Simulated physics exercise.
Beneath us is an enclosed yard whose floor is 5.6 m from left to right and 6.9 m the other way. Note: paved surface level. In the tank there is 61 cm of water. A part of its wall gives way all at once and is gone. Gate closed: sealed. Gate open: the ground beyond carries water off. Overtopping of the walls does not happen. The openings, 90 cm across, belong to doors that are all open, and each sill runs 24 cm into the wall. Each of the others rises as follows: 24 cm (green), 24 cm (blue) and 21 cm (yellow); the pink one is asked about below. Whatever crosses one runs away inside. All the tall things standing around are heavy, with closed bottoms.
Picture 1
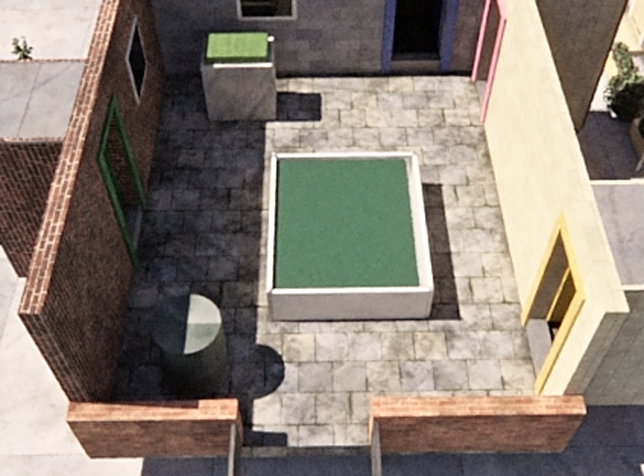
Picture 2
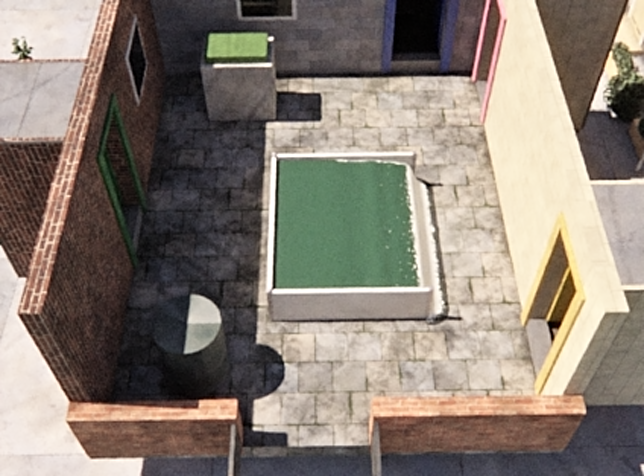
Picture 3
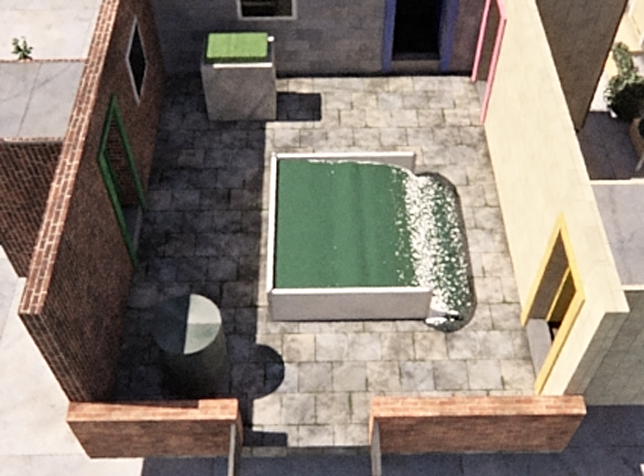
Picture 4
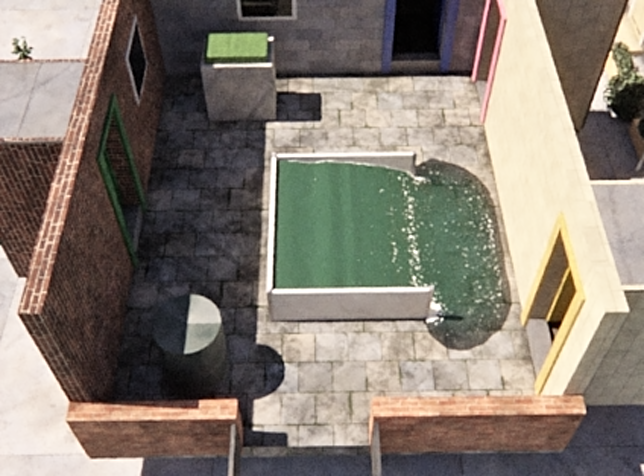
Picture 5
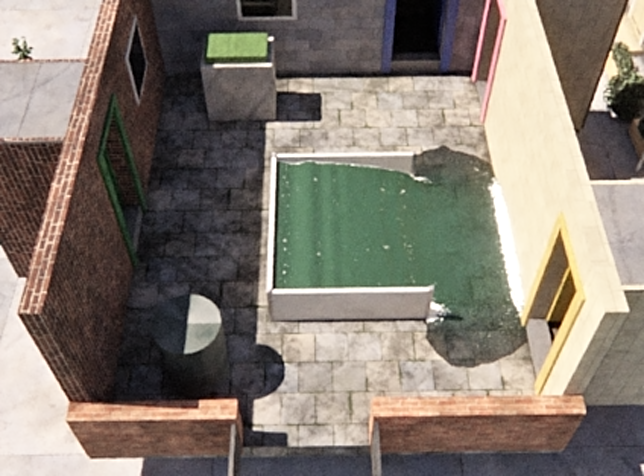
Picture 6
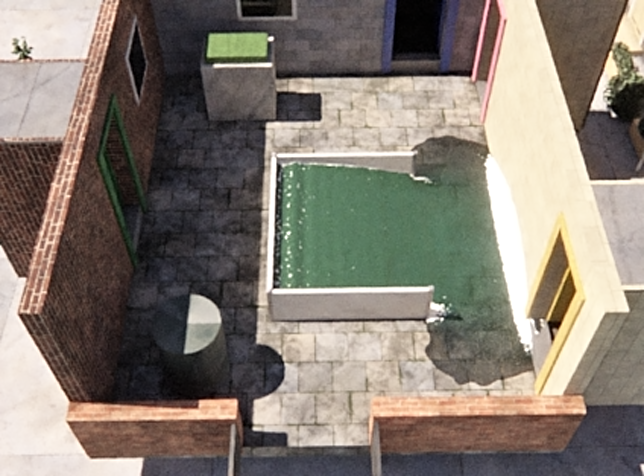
In this clip, the right side of a white-walled tank of green water in a paved yard gives way, and water pours out through the gap, spreading rightward across the paving to the cream wall beside the yellow-framed door.
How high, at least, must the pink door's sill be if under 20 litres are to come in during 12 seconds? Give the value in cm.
I would say about 14.5 cm.
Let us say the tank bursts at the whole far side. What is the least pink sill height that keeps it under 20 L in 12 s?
With that break, close to 26 cm.
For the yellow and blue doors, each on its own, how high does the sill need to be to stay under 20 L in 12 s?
You'd want some 21 cm at yellow and some 22 cm at blue.
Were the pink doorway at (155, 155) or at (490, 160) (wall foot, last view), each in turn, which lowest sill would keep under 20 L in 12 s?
8.0 and 20 cm.
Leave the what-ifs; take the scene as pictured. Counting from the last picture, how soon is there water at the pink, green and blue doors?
Pink at 0.6 s, green at 3.8 s and blue at 1.3 s.
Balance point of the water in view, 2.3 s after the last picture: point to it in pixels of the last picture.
My guess is close to (424, 237).
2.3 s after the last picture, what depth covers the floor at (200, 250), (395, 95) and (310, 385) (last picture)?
Close to 0, 7 and 5 cm deep.
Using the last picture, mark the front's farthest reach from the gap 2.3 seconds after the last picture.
Lab note: Front tip approx. (266, 75).
Then, 0.7 s after the last picture water covers 20 % of the floor, deepest (48 cm) near (473, 245); 4 cm at the pink door, 0 litres in over its 7 cm sill.
Then, 2.3 s after the last picture water covers 50 % of the floor, deepest (36 cm) near (545, 424); 9 cm at the pink door, 4 litres in over its 7 cm sill.
Then, 11.3 s after the last picture water covers 100 % of the floor, deepest (12 cm) near (482, 166); 9 cm at the pink door, 97 litres in over its 7 cm sill.
At the pink door as built, the water peaked near 15 cm, 3.7 s after the last picture.
With a sill of 13.5 cm, 24 litres would have come in within the 12 s; with 16 cm, 14 litres. So under 20 litres takes about 14.5 cm.
